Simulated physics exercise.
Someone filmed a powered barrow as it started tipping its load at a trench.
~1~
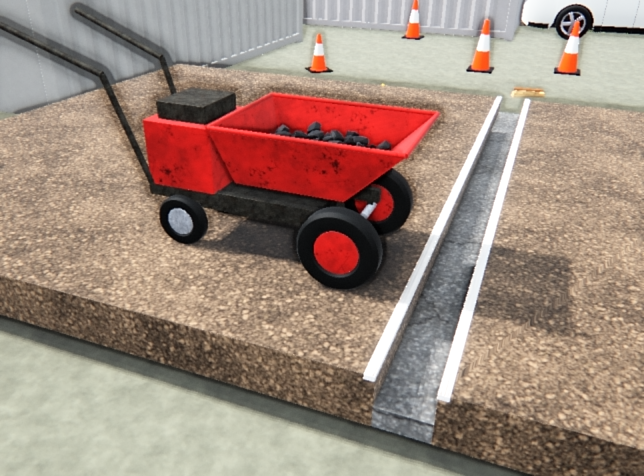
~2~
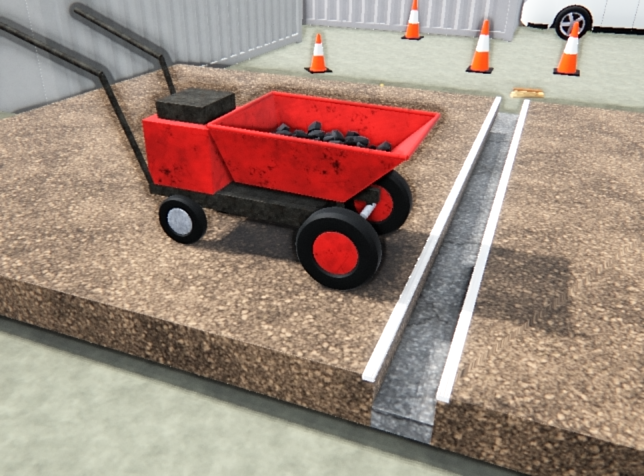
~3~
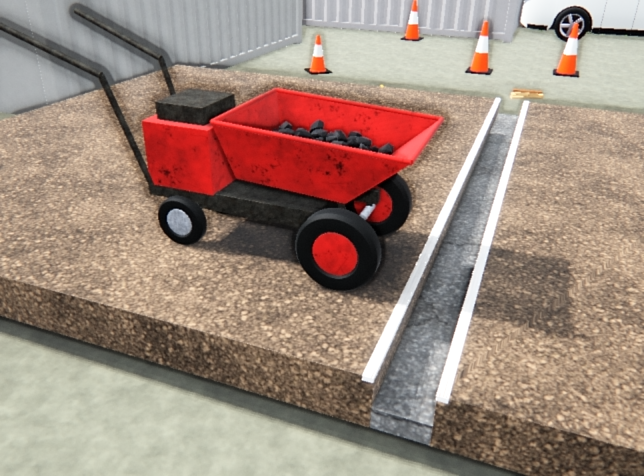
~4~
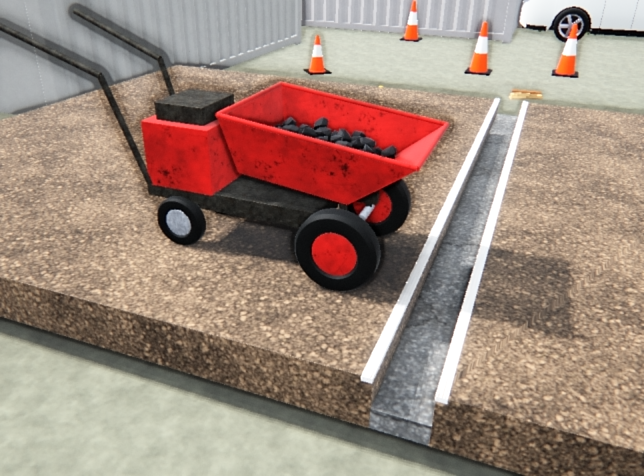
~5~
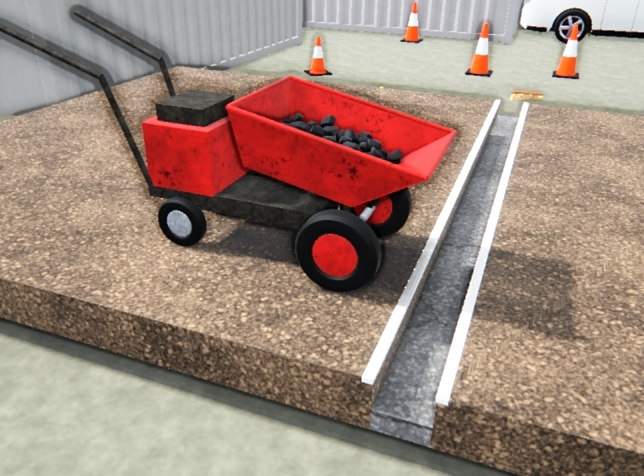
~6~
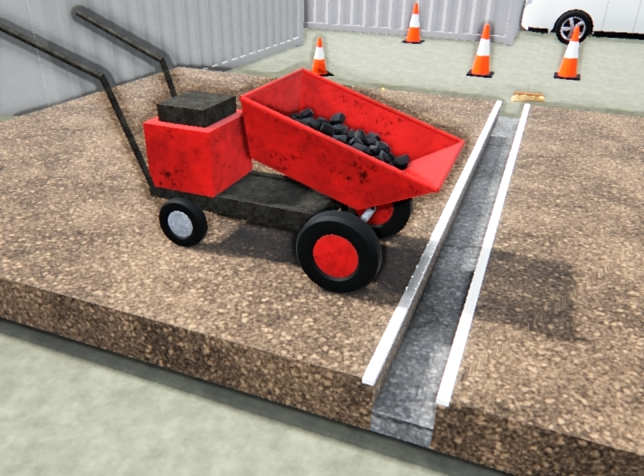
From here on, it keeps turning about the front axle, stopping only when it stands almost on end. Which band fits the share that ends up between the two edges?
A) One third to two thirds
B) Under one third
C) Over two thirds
Under one third.
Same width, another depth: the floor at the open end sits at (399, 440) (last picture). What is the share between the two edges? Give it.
Near 10 %.
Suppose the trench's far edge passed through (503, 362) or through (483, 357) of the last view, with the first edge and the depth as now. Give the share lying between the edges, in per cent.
First case 90 %, second case 50 %.
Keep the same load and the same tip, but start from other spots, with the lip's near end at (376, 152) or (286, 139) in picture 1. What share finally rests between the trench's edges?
First try: Around 70 %; second try: Around 30 %.
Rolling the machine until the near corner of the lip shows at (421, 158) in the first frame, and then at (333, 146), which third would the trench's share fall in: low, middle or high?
Try one, less than a third; try two, beyond two thirds.
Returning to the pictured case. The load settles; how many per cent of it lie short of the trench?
My estimate is around 0 percent.
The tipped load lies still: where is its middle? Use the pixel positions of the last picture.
Near pixel (516, 286).
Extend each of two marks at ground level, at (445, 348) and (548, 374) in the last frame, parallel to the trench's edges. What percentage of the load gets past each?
Around 70 per cent for the first, and 10 per cent for the second.
Soon after the last picture, skip tipped steeply; all in the skip.
A little later, skip tipped steeply; about two thirds in the skip; about a third beyond it.
Later still, skip tipped right over; about a quarter in the skip; a stray few in or heaped over the trench; most beyond it.
At rest, skip tipped right over; about a quarter in the skip; a stray few in or heaped over the trench; most beyond it.
